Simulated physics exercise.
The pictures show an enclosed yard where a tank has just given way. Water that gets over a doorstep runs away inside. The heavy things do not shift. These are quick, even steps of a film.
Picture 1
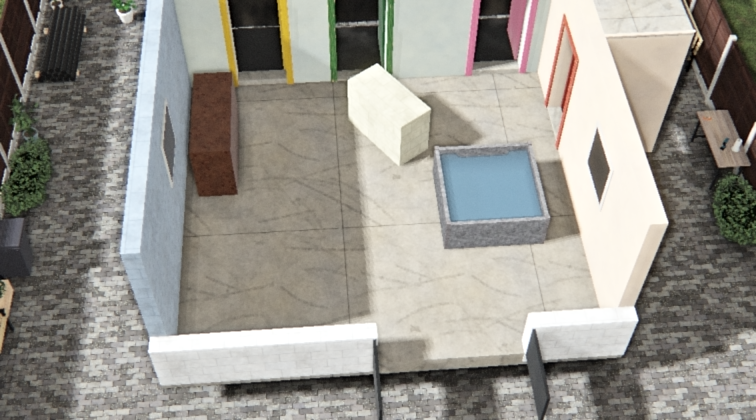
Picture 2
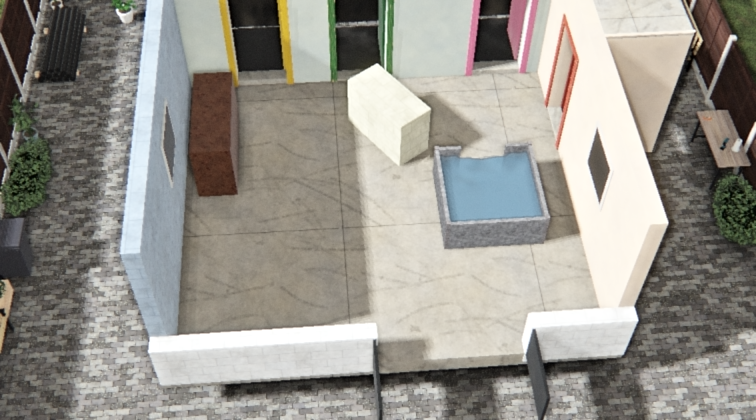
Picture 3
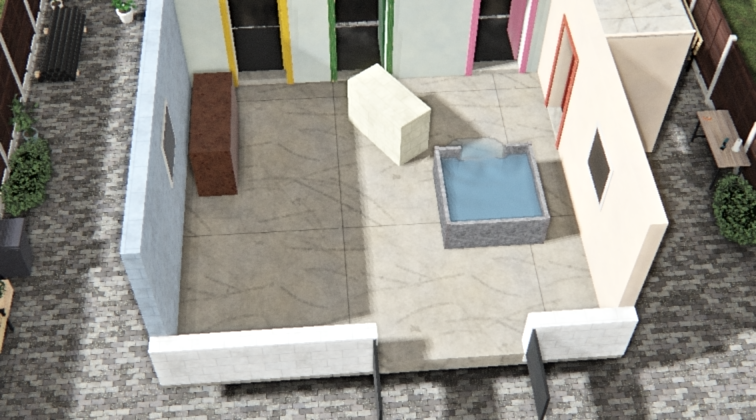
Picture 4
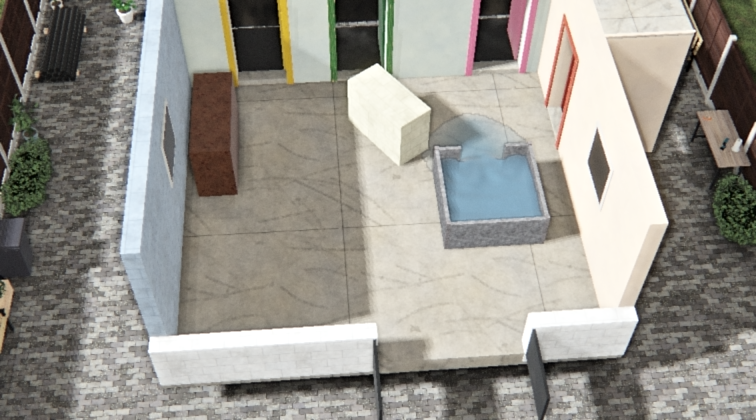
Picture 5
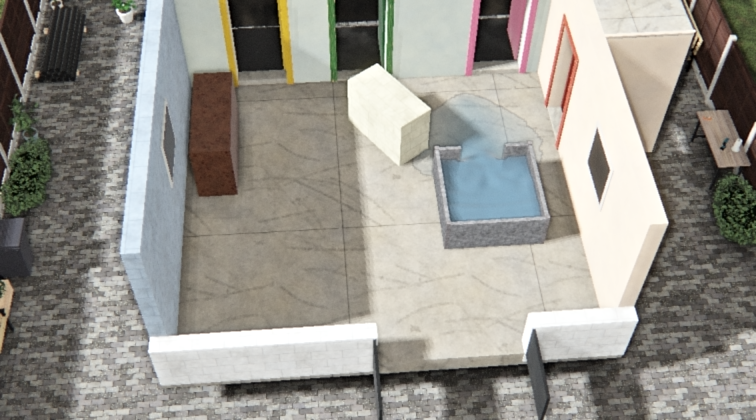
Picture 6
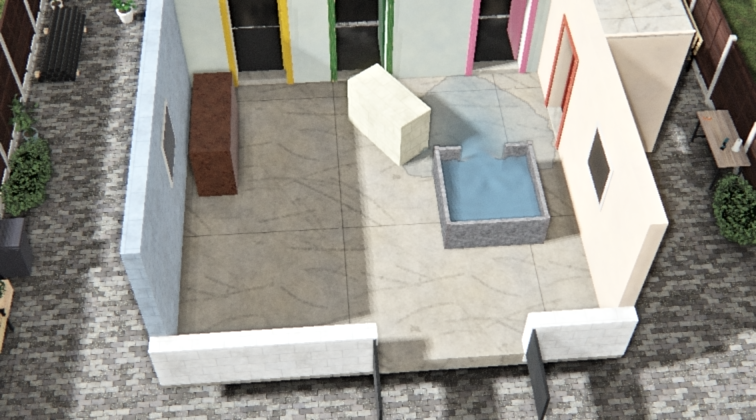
In a walled yard, water pours through a gap in the open tank's far side and spreads.
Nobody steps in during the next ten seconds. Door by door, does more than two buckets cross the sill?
In the end: The pink door lets in a lot; the red door lets in a lot; the yellow door admits no more than that; the green door lets in a lot.
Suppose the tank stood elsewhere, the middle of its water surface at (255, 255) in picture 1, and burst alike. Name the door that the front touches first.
The yellow one.
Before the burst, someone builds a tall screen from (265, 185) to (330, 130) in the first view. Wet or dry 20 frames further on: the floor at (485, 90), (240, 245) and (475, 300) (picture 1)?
As listed: Flooded, no water, dry.
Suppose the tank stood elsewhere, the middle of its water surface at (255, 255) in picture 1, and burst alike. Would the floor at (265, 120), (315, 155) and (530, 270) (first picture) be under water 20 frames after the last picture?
In that order: Under water, awash, no water.
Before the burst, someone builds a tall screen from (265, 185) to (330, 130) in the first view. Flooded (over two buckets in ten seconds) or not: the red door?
My reading: The red door is over.
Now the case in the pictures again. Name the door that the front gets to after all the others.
It is the door marked yellow.
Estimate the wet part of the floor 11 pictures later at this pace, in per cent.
Near 20 in a hundred.
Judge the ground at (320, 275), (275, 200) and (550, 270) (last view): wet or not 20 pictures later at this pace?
In turn: Not flooded, no water, clear.
A moment on, water covers 20 % of the floor; the pink door under two buckets in, the red door wet at the sill, nothing in, the yellow door not reached, the green door not reached.
Next, water covers 20 % of the floor; the pink door over two buckets in, the red door under two buckets in, the yellow door not reached, the green door under two buckets in.
Then, water covers 30 % of the floor; the pink door far over two buckets in, the red door over two buckets in, the yellow door wet at the sill, nothing in, the green door over two buckets in.
Later, water covers 40 % of the floor; the pink door far over two buckets in, the red door over two buckets in, the yellow door wet at the sill, nothing in, the green door over two buckets in.
In the end, water covers 65 % of the floor; the pink door far over two buckets in, the red door far over two buckets in, the yellow door wet at the sill, nothing in, the green door over two buckets in.
